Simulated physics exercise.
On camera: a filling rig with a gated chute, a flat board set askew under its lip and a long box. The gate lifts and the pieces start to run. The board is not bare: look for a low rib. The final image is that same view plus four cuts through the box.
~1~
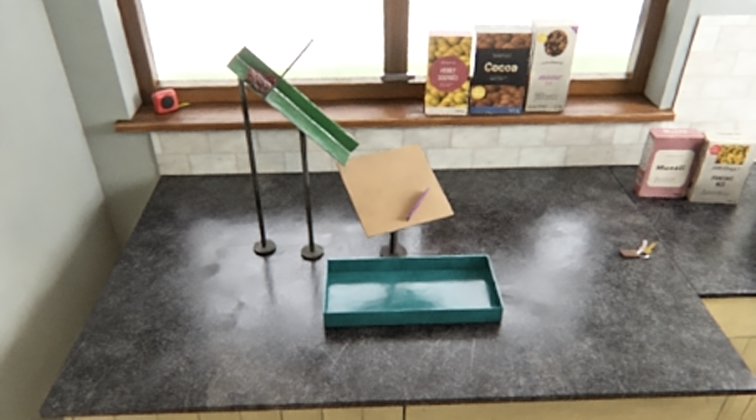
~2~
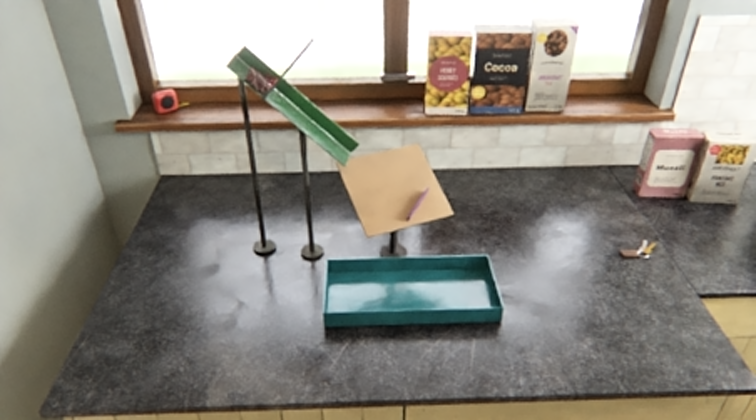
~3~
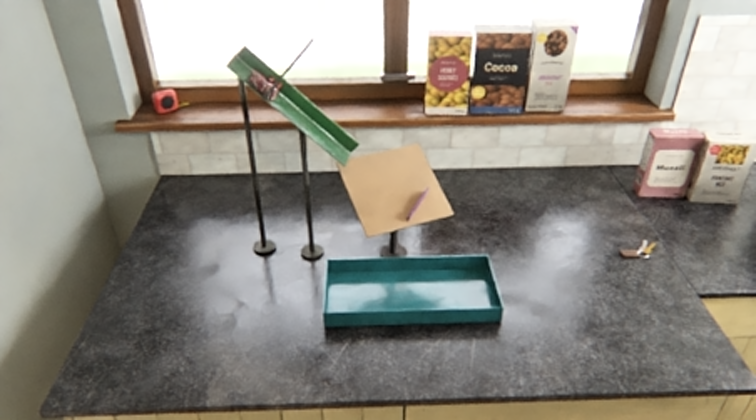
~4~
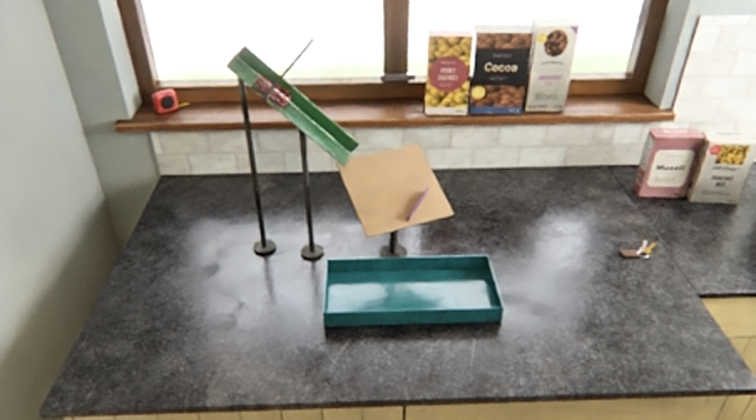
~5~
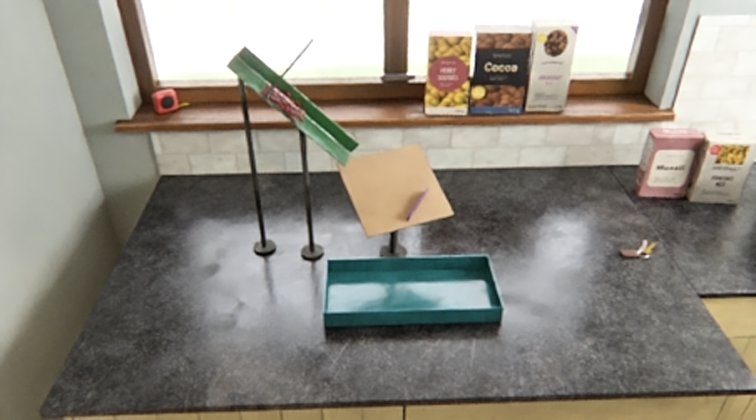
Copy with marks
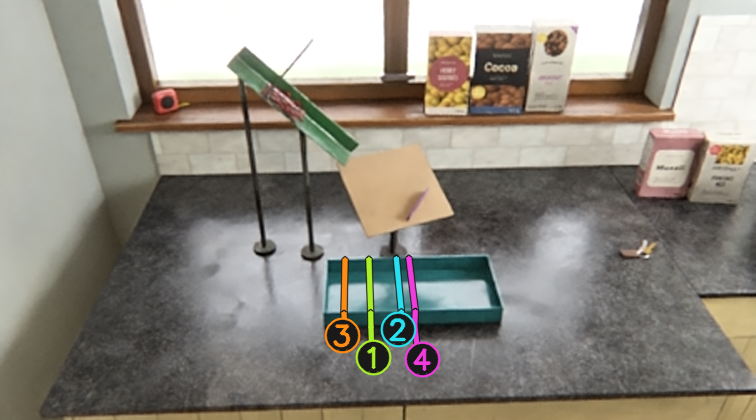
A dark stone countertop stretches beneath a bright window, seen from slightly above by a still camera, with food boxes and a red tape measure on the wooden sill. A green chute on two black stands slopes down to the right toward a tilted tan board with a small mauve rib, above a teal, empty tray. Dark red beans slide partway down the chute, spreading out, while everything else stays still.
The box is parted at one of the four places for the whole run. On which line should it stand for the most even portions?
The answer is line 4.
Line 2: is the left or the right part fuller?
More lands on the right.
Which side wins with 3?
Right.
On the marked copy, line 1 crosses the front rim at (370, 311); line 2 crosses the front rim at (401, 310); line 3 crosses the front rim at (344, 312); line 4 crosses the front rim at (415, 310).
For line 1, of what is caught, none on the left of the divider, all on the right.
For line 2, of what is caught, a small part on the left of the divider, most on the right.
For line 3, of what is caught, none on the left of the divider, all on the right.
For line 4, of what is caught, about half on the left of the divider, about half on the right.
